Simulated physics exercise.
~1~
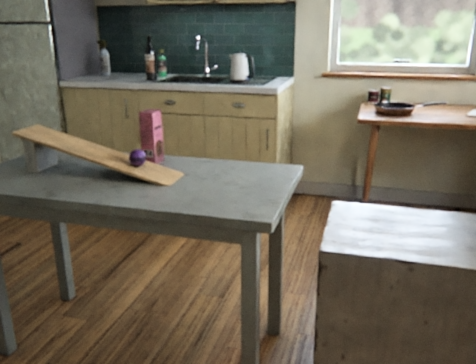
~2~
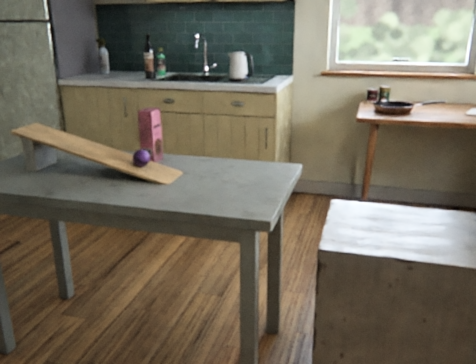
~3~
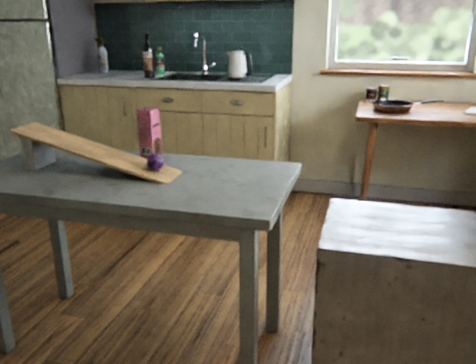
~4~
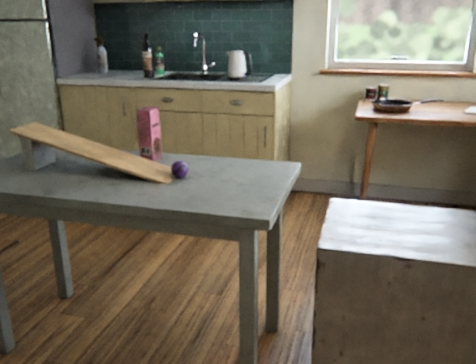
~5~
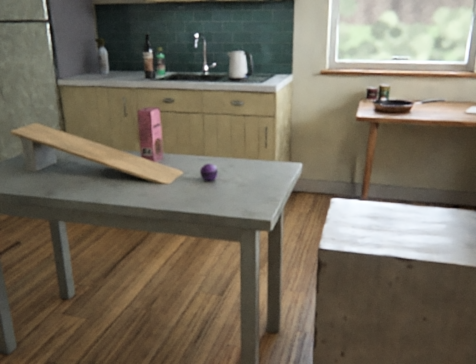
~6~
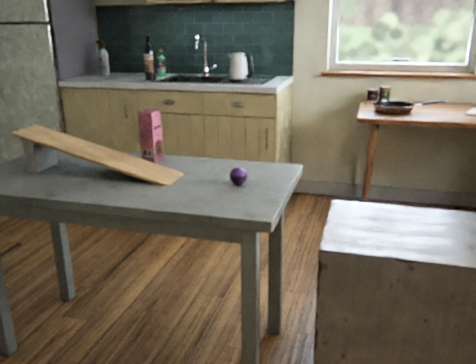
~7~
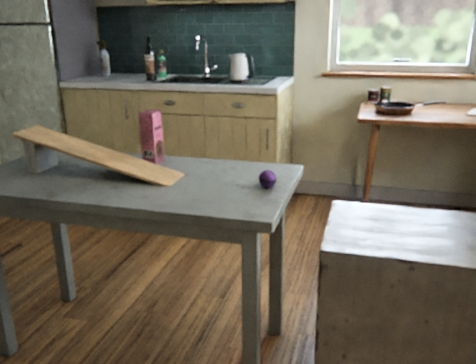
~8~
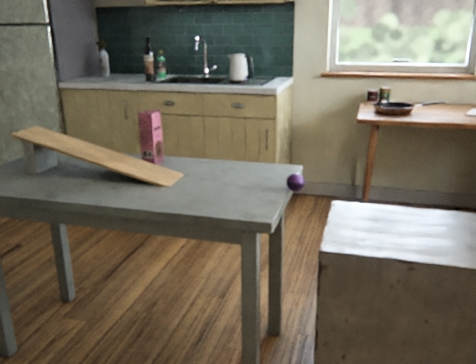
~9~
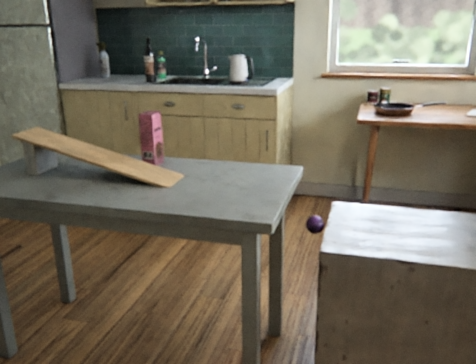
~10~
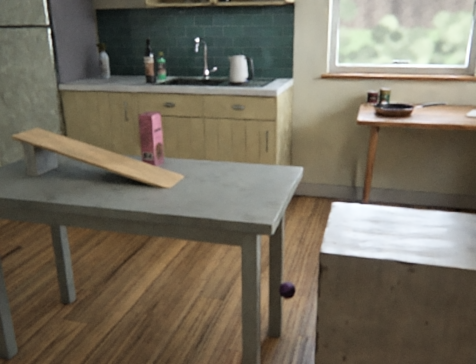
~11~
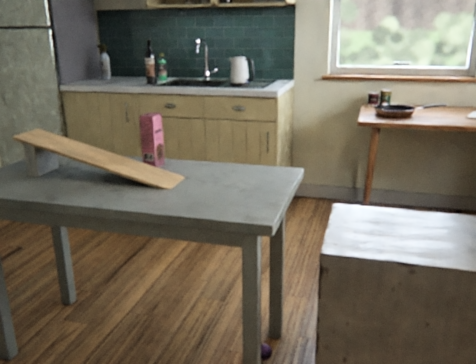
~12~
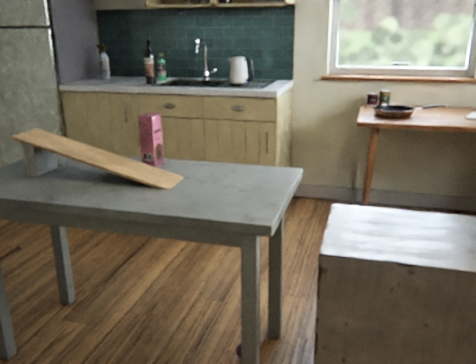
At first, a purple ball is on a wooden ramp resting on a grey table, beside a pink carton, with a kitchen counter behind. The ball rolls down the ramp to the right, passes the carton and moves onto the tabletop. It keeps rolling right until it leaves the table's end and drops toward the pale-topped cabinet. Reaching the cabinet's near edge, it fails to settle on top and heads back left as it falls into the gap. It ends low near the table leg, barely visible, while the carton stays standing on the table.
